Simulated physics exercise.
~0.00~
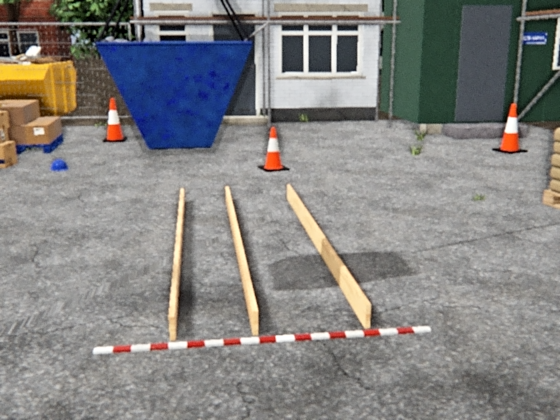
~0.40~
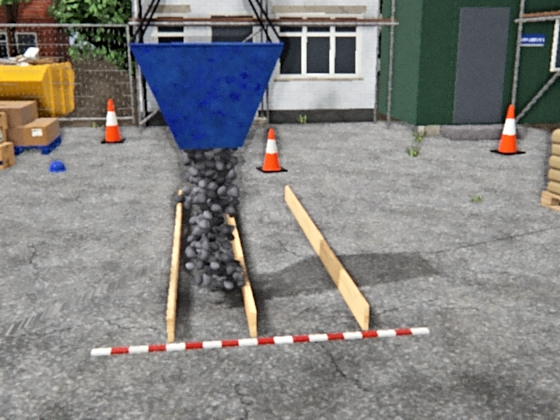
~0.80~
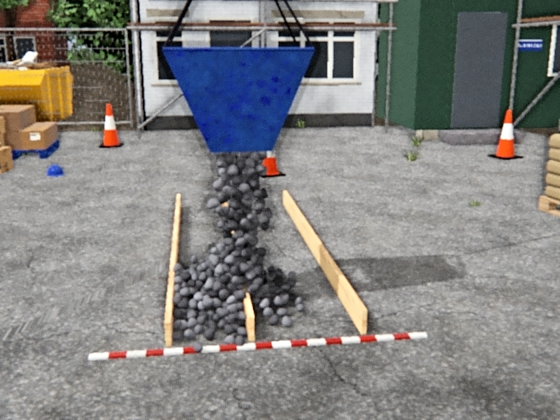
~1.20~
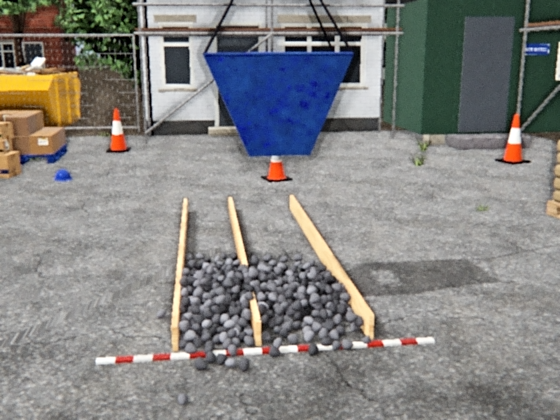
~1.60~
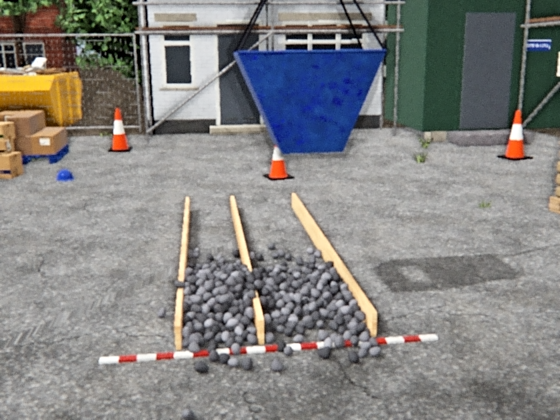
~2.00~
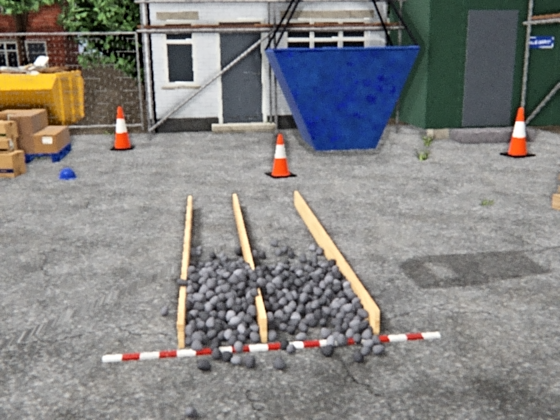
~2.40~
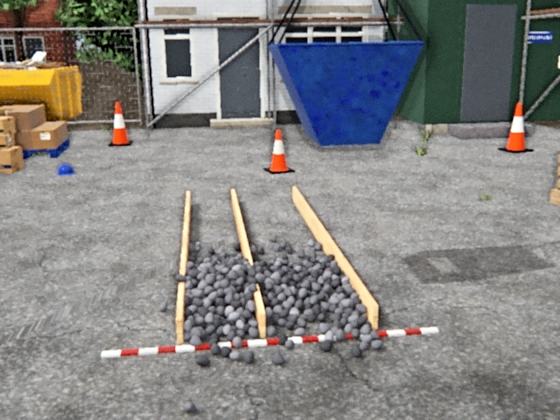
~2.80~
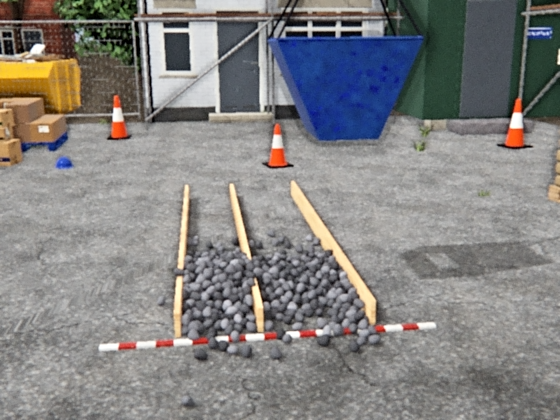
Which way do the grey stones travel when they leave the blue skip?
The stones move down, falling from the skip to the ground among the wooden boards.
A blue skip moves right, pouring grey cobbles that settle between three wooden boards.
